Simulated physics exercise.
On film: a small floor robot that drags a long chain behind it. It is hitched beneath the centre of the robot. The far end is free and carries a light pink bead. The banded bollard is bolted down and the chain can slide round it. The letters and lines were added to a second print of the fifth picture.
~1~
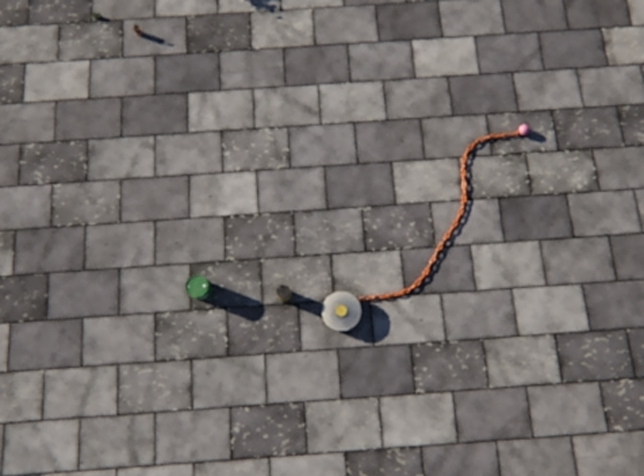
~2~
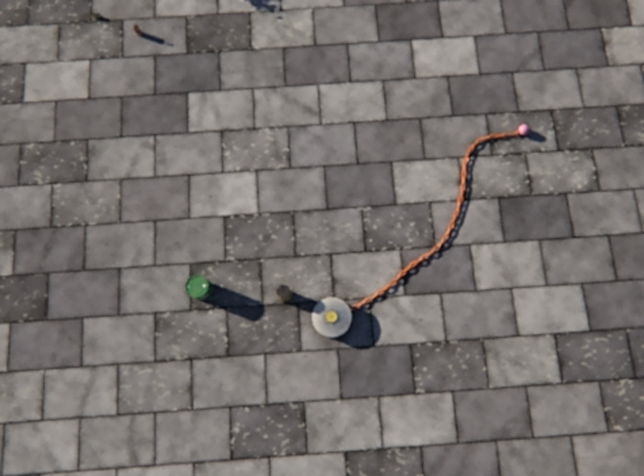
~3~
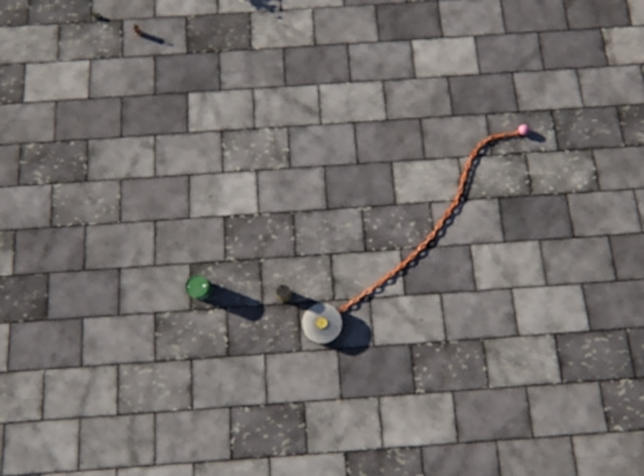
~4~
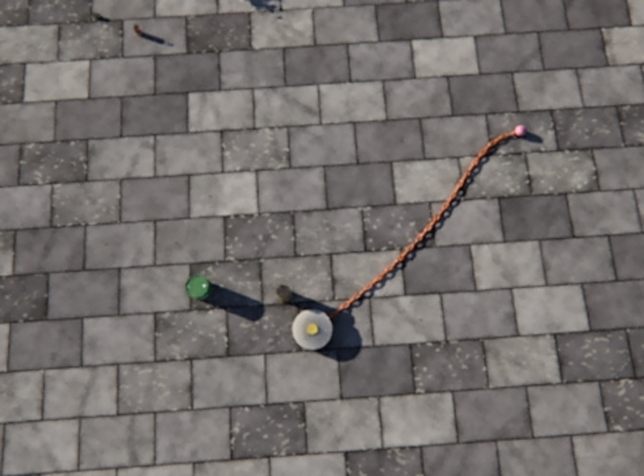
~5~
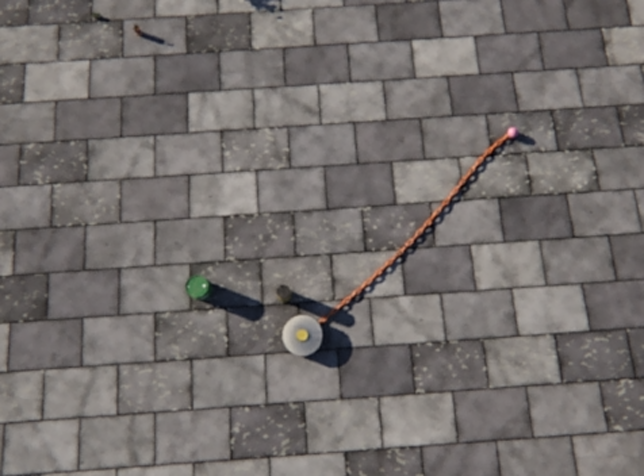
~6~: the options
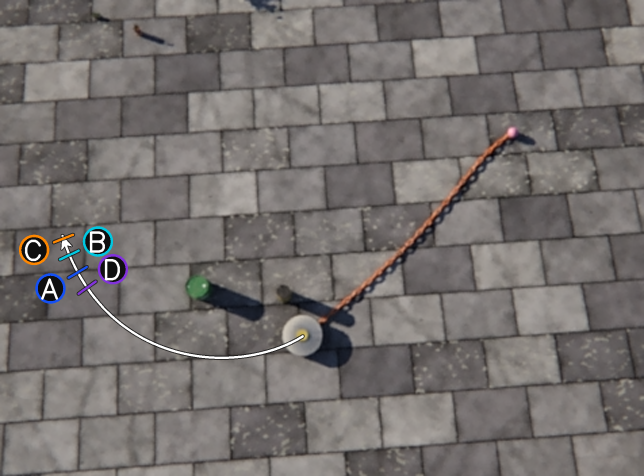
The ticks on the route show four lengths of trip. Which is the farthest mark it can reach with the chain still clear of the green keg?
D is the last safe stop.
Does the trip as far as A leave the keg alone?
No.
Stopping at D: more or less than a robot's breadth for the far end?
More.
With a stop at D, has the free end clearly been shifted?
Yes.
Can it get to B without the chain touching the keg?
No.
On the marked copy, A at (78, 272); B at (69, 255); C at (63, 239); D at (87, 288); the route from (303, 336) via (153, 343) to (63, 236).
Following D. Soon after the start, robot (218, 358), middle of the chain (356, 276), free end (464, 180).
Later, robot (136, 335), middle of the chain (294, 301), free end (419, 220).
In the end, robot (84, 287), middle of the chain (242, 306), free end (377, 248); only the bollard has been touched, if anything.
As for the rest, A brings the chain against the keg; B brings the chain against the keg; C brings the chain against the keg.
